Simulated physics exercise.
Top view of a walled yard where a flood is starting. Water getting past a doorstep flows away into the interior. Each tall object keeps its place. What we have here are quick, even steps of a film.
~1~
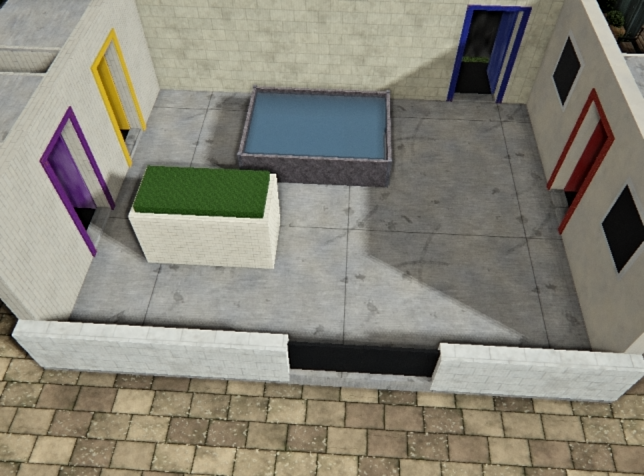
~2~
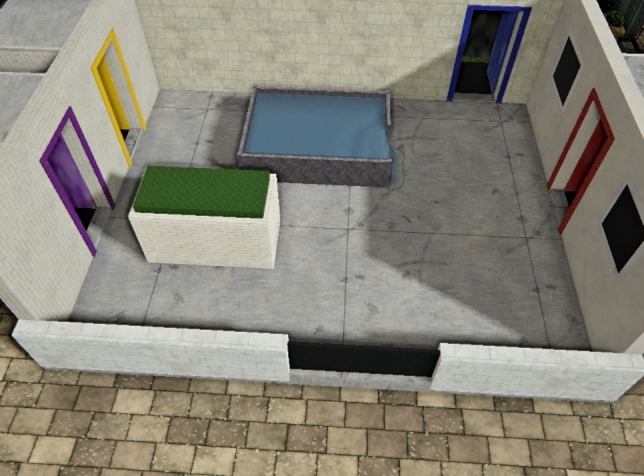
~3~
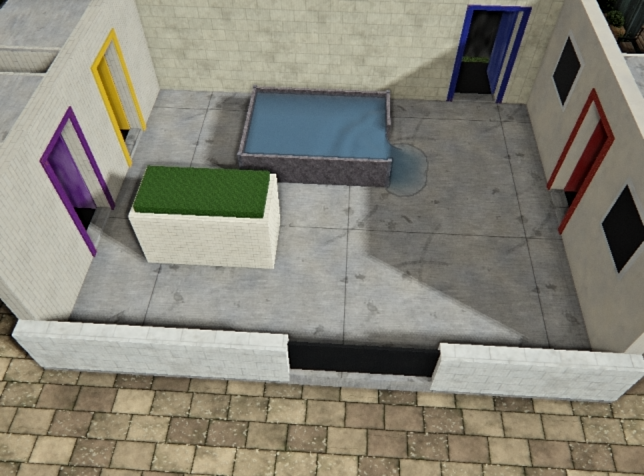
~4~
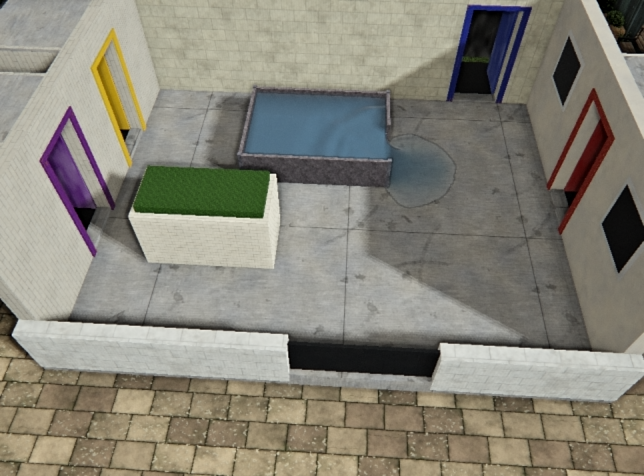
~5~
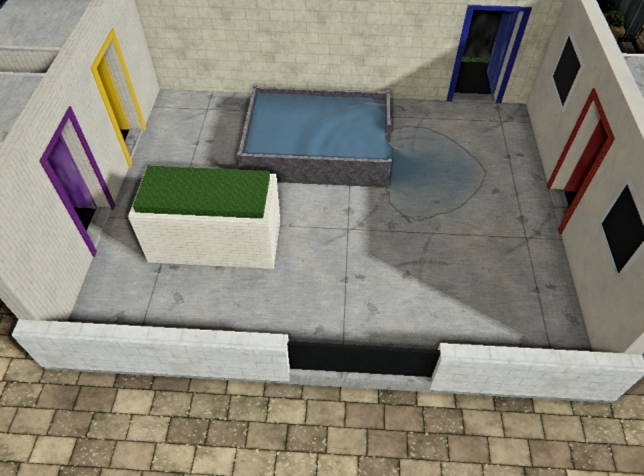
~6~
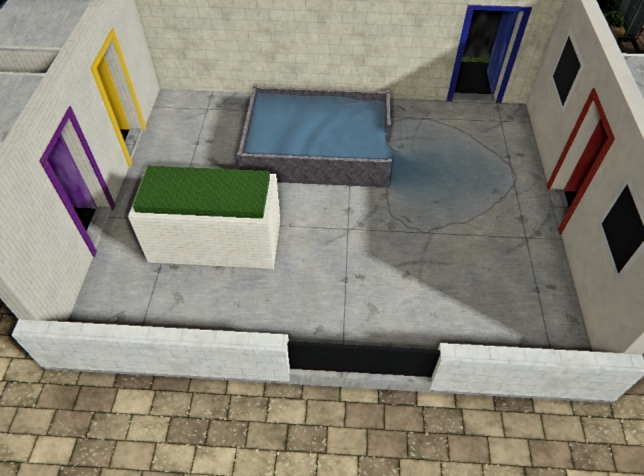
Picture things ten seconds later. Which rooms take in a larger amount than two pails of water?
In the end, the purple door takes in no more; the yellow door takes in no more; the red door takes in more; the blue door takes in more.
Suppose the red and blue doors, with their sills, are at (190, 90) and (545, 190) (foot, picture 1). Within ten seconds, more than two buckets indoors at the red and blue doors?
The red one remains below the limit, while the blue one crosses the limit.
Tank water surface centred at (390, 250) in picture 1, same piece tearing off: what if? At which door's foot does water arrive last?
Last of all, the one in yellow.
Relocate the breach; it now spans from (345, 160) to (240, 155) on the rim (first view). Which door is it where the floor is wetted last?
That's the door marked blue.
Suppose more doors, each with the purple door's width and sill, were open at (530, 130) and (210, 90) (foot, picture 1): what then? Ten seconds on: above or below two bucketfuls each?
In order: Exceeds it, falls short.
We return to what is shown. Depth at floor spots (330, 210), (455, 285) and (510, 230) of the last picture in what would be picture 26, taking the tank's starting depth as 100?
Going in order, that's 0, 2 and 6 %.
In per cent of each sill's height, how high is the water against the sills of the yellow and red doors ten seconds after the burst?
Around 30 in a hundred for the first and 180 in a hundred for the second.
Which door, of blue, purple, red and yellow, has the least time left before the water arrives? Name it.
Clearly the door marked red.
A moment on, water covers 20 % of the floor; the purple door not reached, the yellow door not reached, the red door under two buckets in, the blue door not reached.
Next, water covers 30 % of the floor; the purple door not reached, the yellow door not reached, the red door over two buckets in, the blue door wet at the sill, nothing in.
Then, water covers 35 % of the floor; the purple door not reached, the yellow door not reached, the red door far over two buckets in, the blue door under two buckets in.
Later, water covers 55 % of the floor; the purple door not reached, the yellow door not reached, the red door far over two buckets in, the blue door far over two buckets in.
In the end, water covers 85 % of the floor; the purple door wet at the sill, nothing in, the yellow door wet at the sill, nothing in, the red door far over two buckets in, the blue door far over two buckets in.
